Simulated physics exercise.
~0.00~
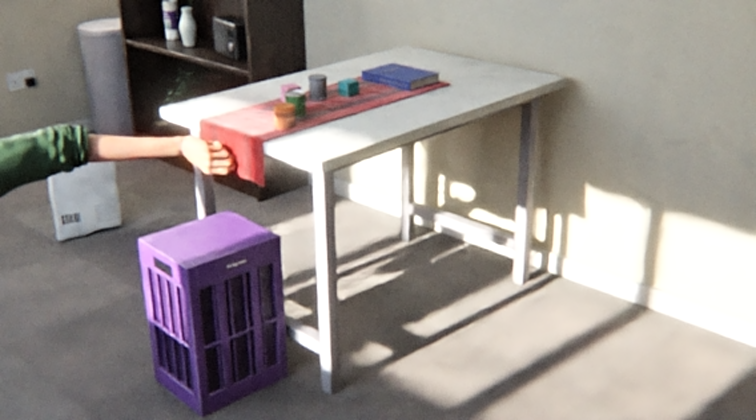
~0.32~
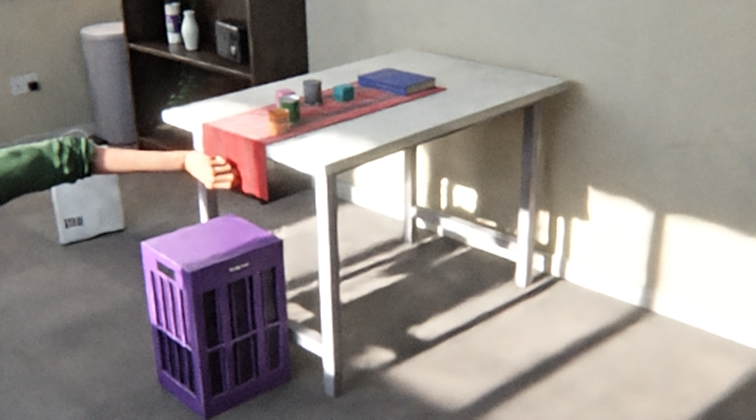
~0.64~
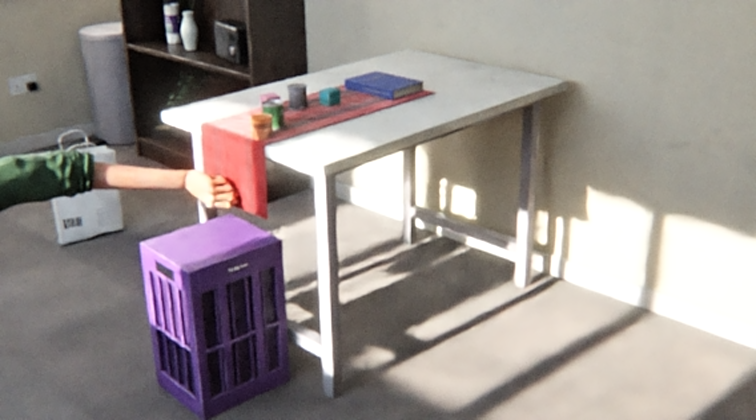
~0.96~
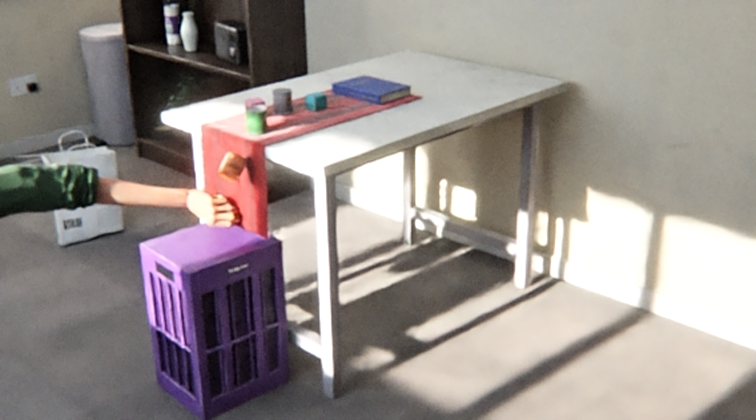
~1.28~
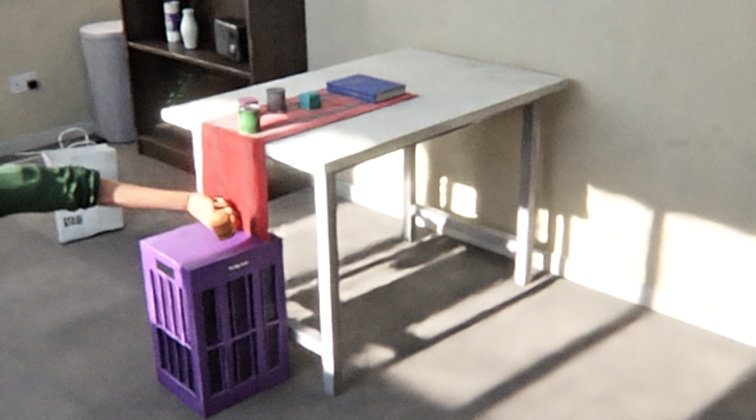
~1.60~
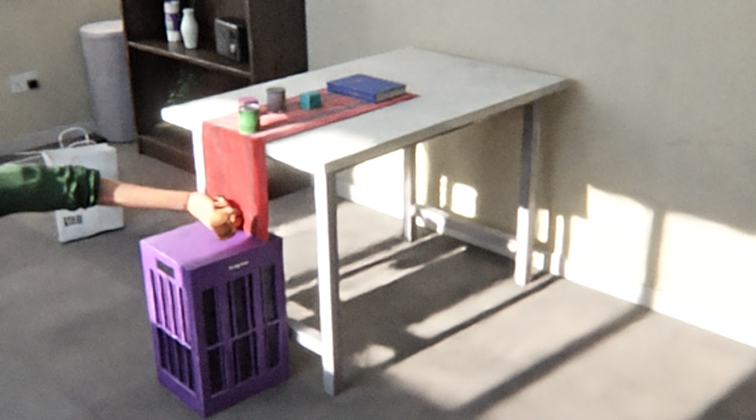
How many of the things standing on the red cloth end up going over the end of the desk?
Just one goes over, the orange pot, while the other things stay standing on the cloth on top of the desk.
